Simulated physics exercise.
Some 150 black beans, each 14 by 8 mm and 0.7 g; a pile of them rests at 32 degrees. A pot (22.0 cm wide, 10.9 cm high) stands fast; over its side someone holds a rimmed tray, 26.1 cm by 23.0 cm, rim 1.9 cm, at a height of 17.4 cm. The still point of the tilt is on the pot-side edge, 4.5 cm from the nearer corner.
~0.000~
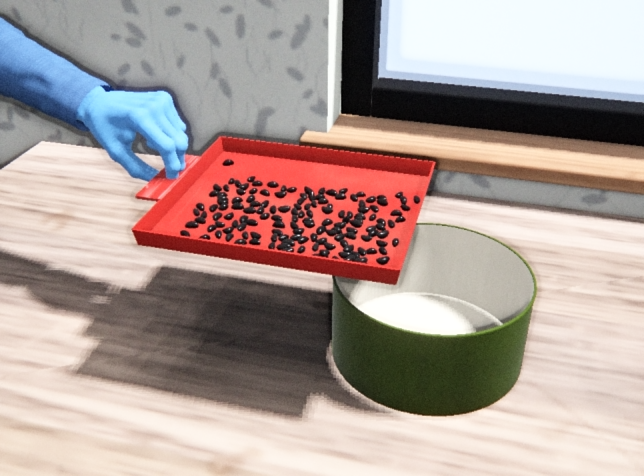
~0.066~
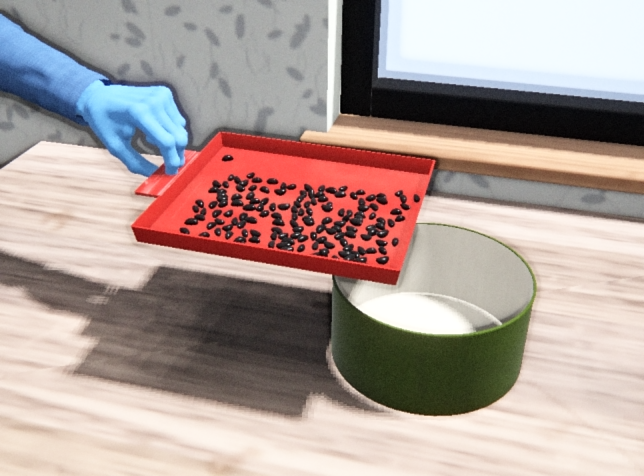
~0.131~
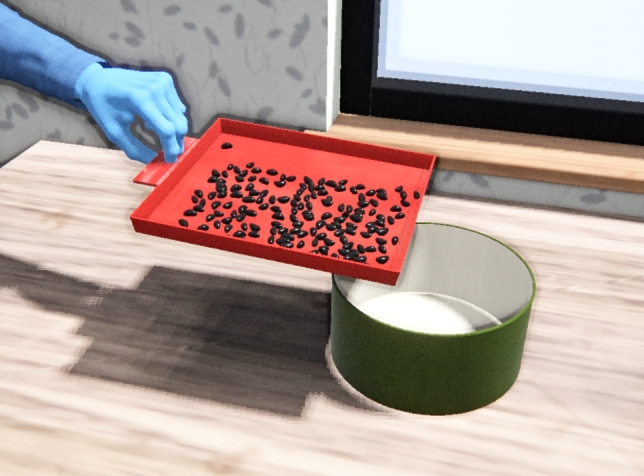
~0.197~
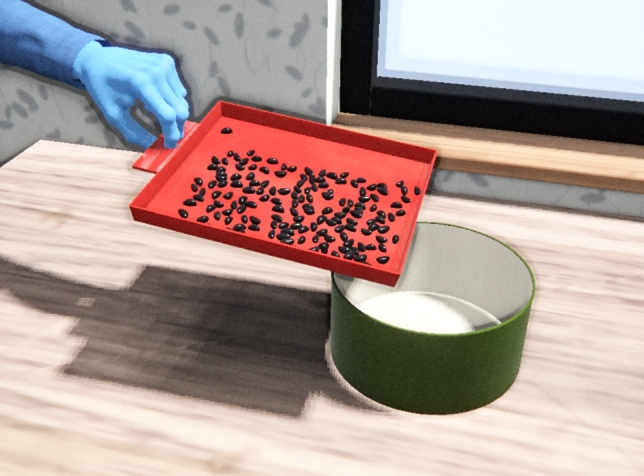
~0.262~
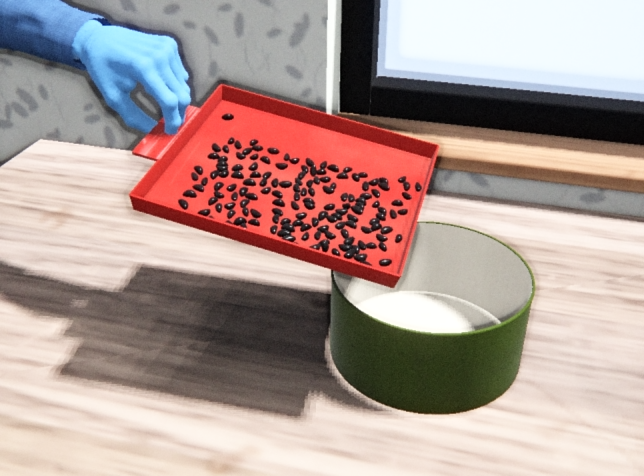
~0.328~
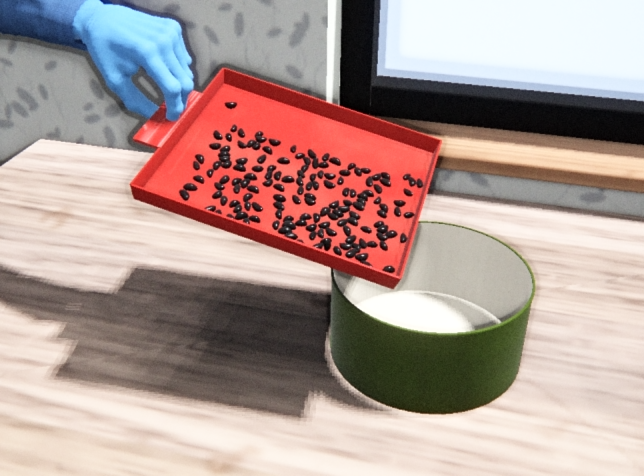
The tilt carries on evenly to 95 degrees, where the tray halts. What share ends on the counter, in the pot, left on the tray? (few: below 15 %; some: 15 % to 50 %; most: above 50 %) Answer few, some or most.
Counter most, pot few, tray few.
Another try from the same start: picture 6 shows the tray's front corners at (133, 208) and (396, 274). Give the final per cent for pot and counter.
Pot 0, counter 100.
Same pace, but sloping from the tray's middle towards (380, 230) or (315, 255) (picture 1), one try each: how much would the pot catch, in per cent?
Some 55 and 0 per cent.
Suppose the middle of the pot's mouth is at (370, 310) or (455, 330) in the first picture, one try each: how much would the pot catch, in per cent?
Some 100 and 100 per cent.
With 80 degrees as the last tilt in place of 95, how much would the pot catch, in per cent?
In that case some 5 per cent.
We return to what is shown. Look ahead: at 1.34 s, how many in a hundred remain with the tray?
Some 90 per cent of the load.
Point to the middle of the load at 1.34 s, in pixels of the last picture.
Near (397, 256).
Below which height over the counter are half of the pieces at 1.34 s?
Roughly 20 cm.
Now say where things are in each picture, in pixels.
In the first picture, tray tilt 0 degrees, front corners at (136, 228) and (397, 267); middle of the pieces at (295, 219); pot at (433, 273).
In the second picture, tray tilt 1 degrees, front corners at (135, 225) and (397, 268); middle of the pieces at (295, 217).
In the third picture, tray tilt 4 degrees, front corners at (134, 216) and (397, 269), lowest corner right front; middle of the pieces at (294, 211).
In the fourth picture, tray tilt 8 degrees, front corners at (134, 204) and (397, 271), lowest corner right front; middle of the pieces at (295, 204).
In the fifth picture, tray tilt 12 degrees, front corners at (134, 194) and (398, 273), lowest corner right front; middle of the pieces at (297, 198).
In the sixth picture, tray tilt 16 degrees, front corners at (135, 183) and (398, 275), lowest corner right front; middle of the pieces at (300, 191); pot at (432, 271). The tray's pace is about 60 degrees a second.
After 0.94 s, tilt 54 degrees; the tray holds 100 %, the pot 0 %.
Then, at 1.34 s, tilt 78 degrees; the tray holds 90 %, the pot 0 %.
After 1.83 s, tilt 95 degrees; the tray holds 5 %, the pot 10 %.
At rest (3.2 s), counter 90 %, pot 10 %, tray 0 %.
